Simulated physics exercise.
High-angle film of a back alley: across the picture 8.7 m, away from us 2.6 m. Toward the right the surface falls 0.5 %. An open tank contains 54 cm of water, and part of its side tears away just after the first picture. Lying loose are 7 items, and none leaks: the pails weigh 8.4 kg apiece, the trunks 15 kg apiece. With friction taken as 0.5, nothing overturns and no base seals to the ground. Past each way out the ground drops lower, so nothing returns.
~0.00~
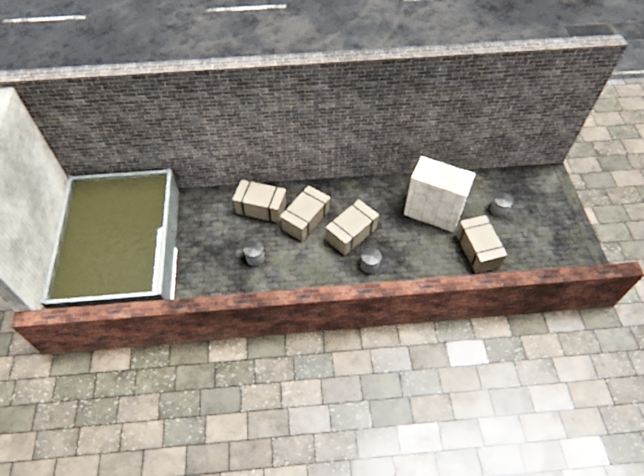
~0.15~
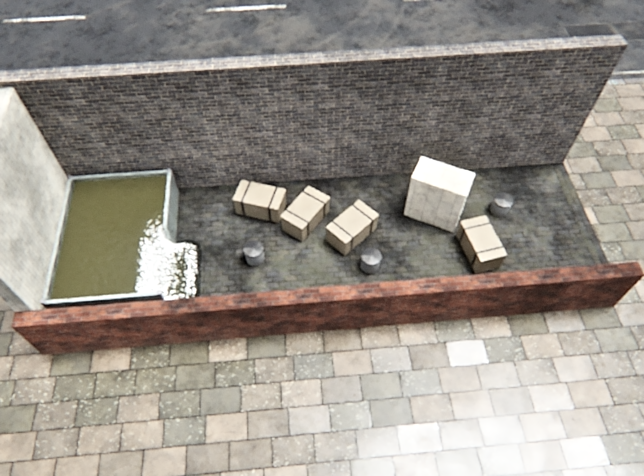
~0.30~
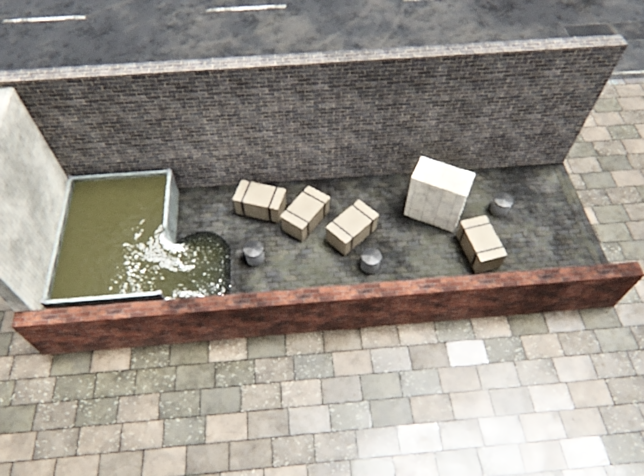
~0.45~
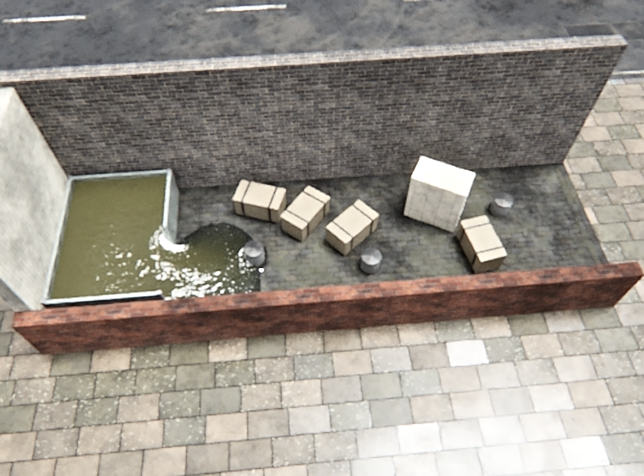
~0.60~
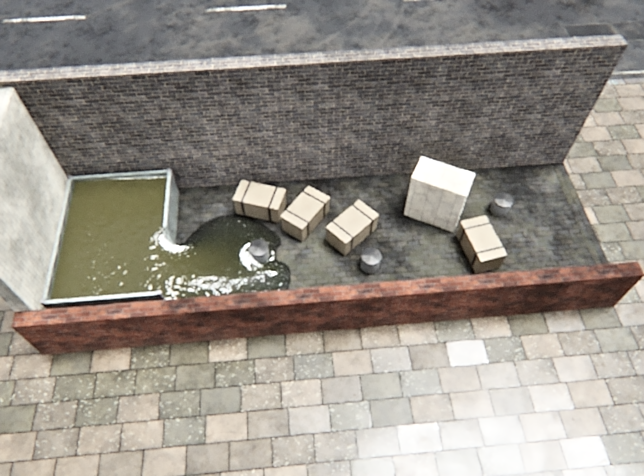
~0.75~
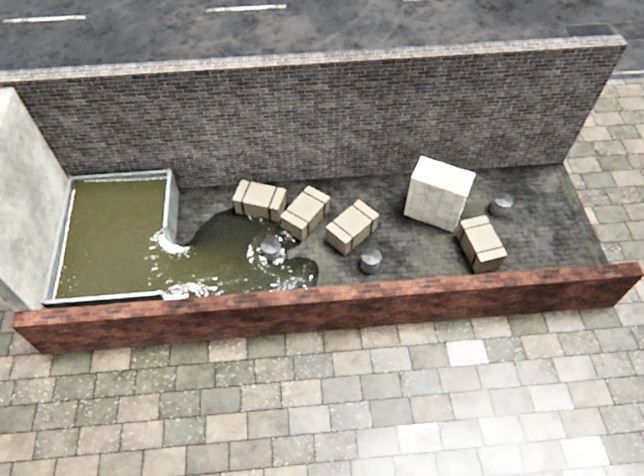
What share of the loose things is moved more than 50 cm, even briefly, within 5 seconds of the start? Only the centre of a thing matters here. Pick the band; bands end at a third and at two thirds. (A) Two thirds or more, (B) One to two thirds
A.
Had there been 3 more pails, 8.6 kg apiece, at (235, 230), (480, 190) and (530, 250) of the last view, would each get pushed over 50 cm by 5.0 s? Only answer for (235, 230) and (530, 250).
Taking them in turn, the first is below the mark and the second is above the mark.
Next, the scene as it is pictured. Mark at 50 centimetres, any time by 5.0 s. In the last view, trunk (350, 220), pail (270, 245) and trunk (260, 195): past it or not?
Going one by one: Goes farther, goes farther, stays closer.
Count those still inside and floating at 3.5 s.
At that instant the tally stands at 2.
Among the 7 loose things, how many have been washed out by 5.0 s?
The count is 3.
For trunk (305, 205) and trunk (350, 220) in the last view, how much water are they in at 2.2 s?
Depths: Near 7 cm, then near 9 cm.
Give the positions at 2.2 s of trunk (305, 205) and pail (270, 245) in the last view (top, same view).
Estimated pixels: (366, 179) and (420, 248).
After 1.1 s 1 of 7 are over 50 cm from their spots; 0 afloat.
After 2.2 s 4 of 7 are over 50 cm from their spots; 2 afloat.
After 3.5 s 5 of 7 are over 50 cm from their spots; 2 afloat.
After 5.0 s 5 of 7 are over 50 cm from their spots, and 5 have been at some point; 1 afloat.
